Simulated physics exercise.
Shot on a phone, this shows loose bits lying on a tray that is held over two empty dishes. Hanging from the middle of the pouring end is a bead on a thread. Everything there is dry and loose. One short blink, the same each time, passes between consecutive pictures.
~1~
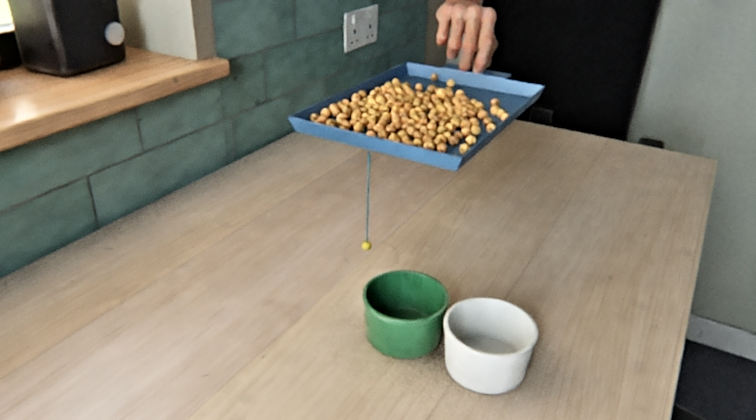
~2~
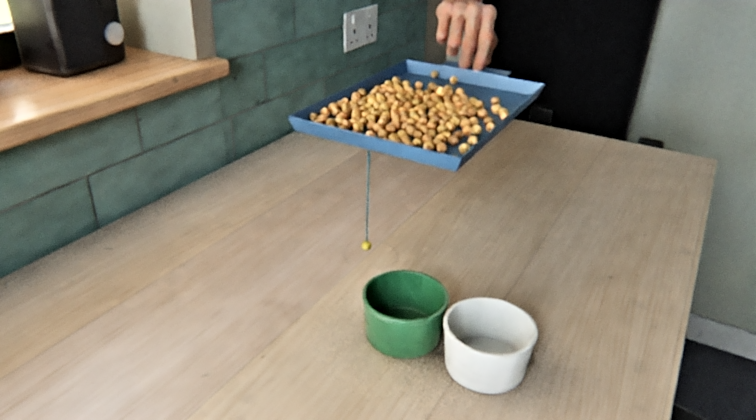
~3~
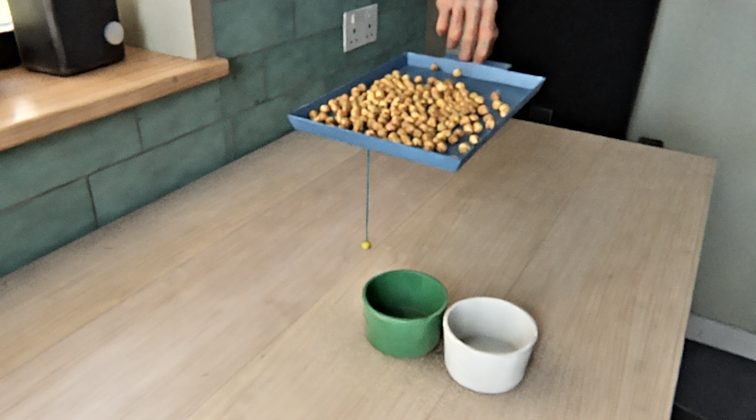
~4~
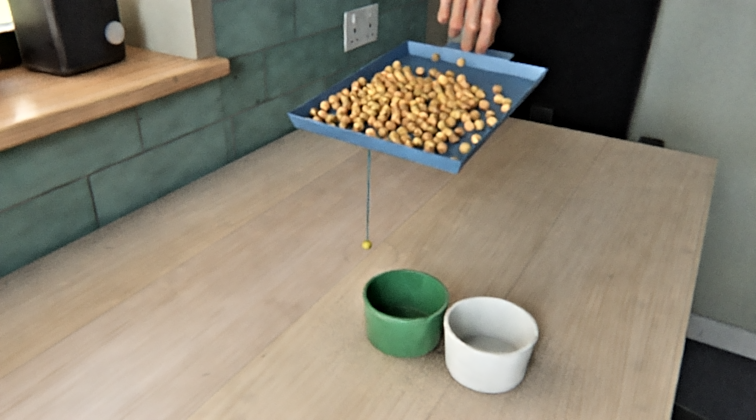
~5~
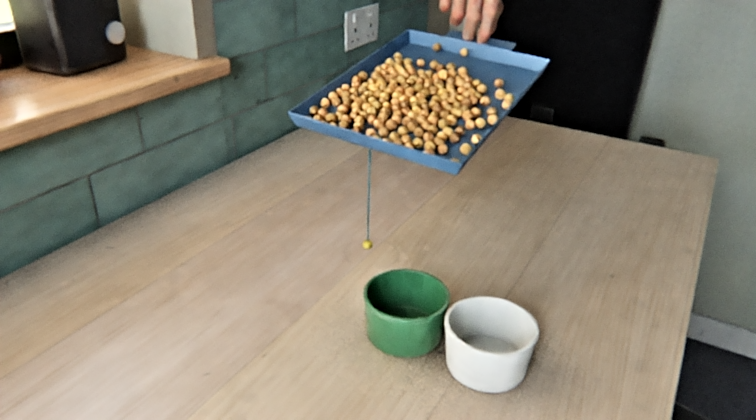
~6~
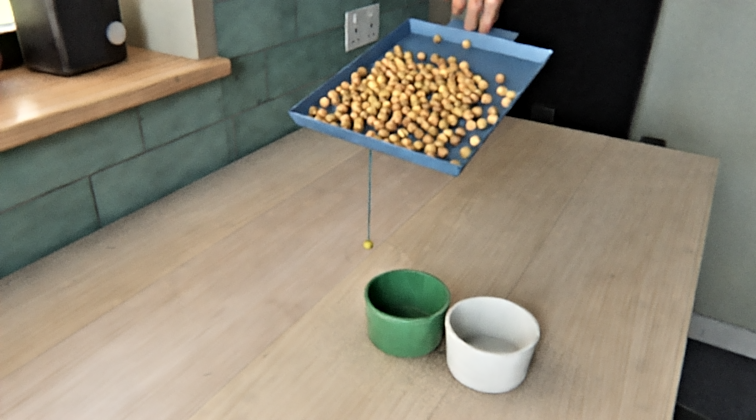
A hand held a blue tray of small round beads above a green dish and a white one, then slowly raised the far end, tilting the tray toward the dishes as the beads shifted slightly.
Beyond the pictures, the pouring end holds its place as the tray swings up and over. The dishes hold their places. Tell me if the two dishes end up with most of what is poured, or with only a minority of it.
I expect the dishes to end up with the bulk of the load.
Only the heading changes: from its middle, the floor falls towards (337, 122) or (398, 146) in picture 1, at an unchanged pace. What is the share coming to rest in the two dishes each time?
About 0 % and about 50 %.
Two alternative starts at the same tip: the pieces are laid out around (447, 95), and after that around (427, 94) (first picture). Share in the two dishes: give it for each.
The first start yields 70 per cent, the second 70 per cent.
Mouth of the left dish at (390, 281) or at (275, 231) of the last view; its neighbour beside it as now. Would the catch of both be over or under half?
Try 1: A majority of it. Try 2: A minority of it.
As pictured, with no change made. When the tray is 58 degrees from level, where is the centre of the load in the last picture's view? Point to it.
Roughly (411, 154).
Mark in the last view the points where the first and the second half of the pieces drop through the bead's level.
The opening part goes through (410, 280); what follows goes through (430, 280).
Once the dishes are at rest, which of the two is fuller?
Answer: The one at left.
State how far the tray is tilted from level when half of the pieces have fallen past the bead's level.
Tilt: Around 70 degrees.
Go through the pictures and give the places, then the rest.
In the first picture, corners of the pouring end at (296, 116) and (458, 155), level; middle of the load at (413, 114), round wooden beads; left dish at (385, 333); right dish at (472, 367); bead on its thread at (367, 246).
In the second picture, corners of the pouring end at (295, 116) and (457, 155), level; middle of the load at (413, 113).
In the third picture, corners of the pouring end at (295, 115) and (457, 156), tipped barely, lowest at the right corner; middle of the load at (413, 110).
In the fourth picture, corners of the pouring end at (295, 113) and (457, 158), tipped a little, lowest at the right corner; middle of the load at (414, 105).
In the fifth picture, corners of the pouring end at (296, 111) and (458, 160), tipped a little, lowest at the right corner; middle of the load at (415, 101).
In the sixth picture, corners of the pouring end at (296, 110) and (458, 162), tipped a little, lowest at the right corner; middle of the load at (415, 100), nearly all on the move; left dish at (387, 332); right dish at (474, 366).
Soon after the last picture, tray tipped steeply; about two thirds on the tray; a stray few in the right dish; a small part in the left dish; a small part outside both; about a quarter in the air.
A little later, tray tipped right over; about a quarter in the right dish; about half in the left dish; about a third outside both; a stray few in the air.
Later still, tray tipped past a quarter turn; about a quarter in the right dish; about half in the left dish; about a third outside both.
By the end, tray tipped past a quarter turn; about a quarter in the right dish; about half in the left dish; about a third outside both.
